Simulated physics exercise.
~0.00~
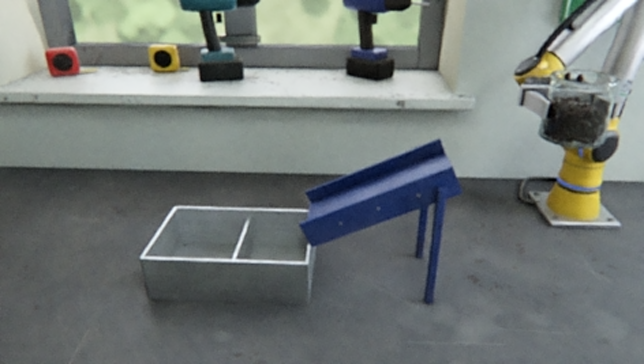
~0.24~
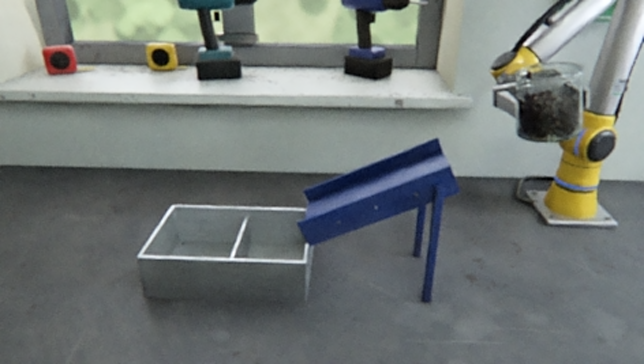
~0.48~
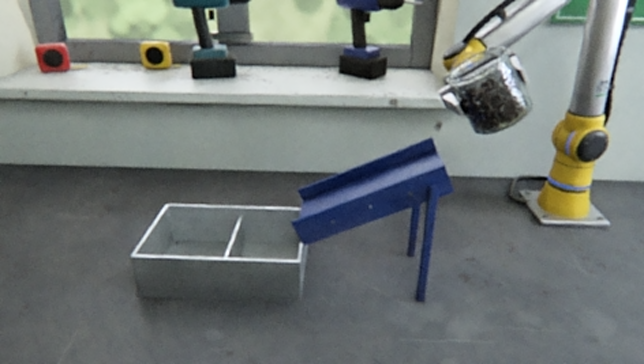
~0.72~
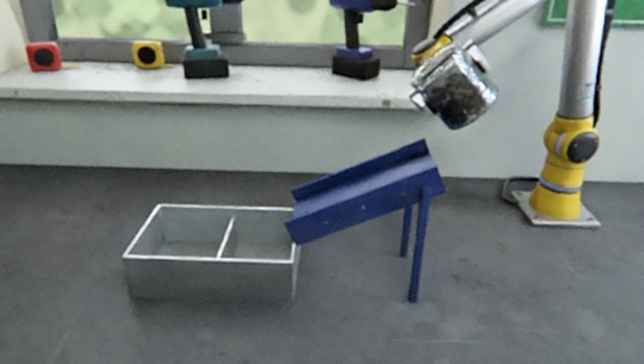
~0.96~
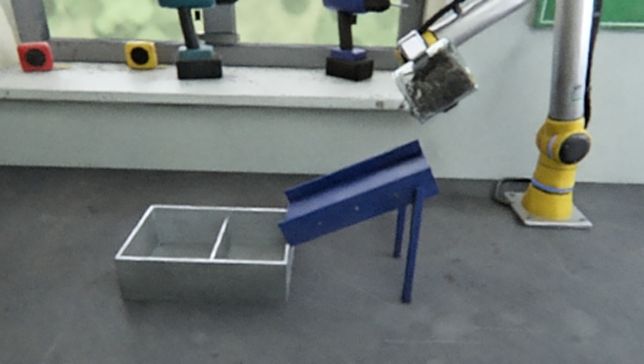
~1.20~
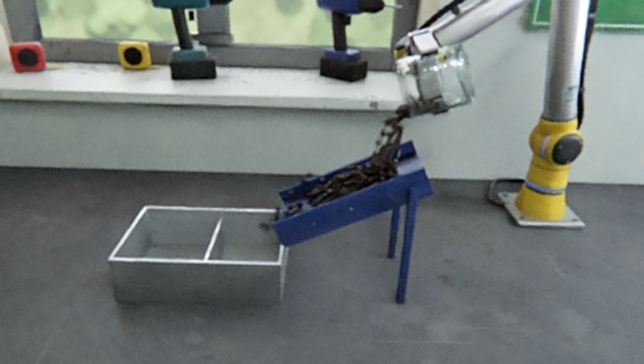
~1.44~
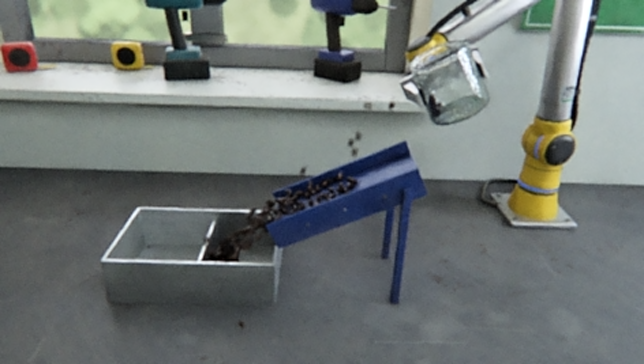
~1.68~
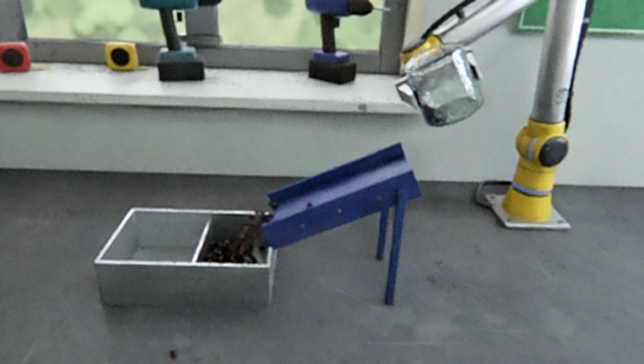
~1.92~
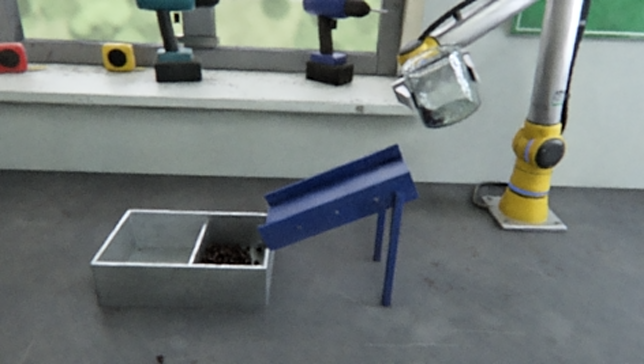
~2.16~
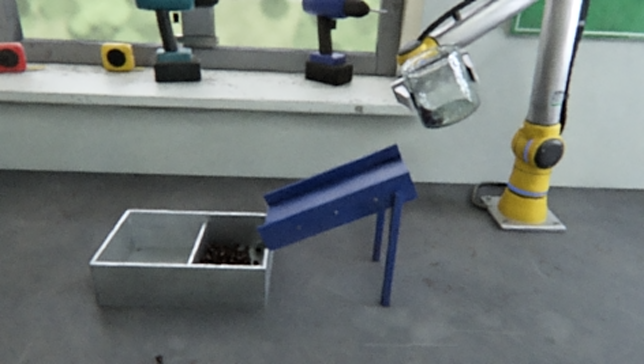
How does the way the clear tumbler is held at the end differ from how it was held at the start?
At the start the tumbler was held upright, but by the end it was leaning in the robot arm's grip.
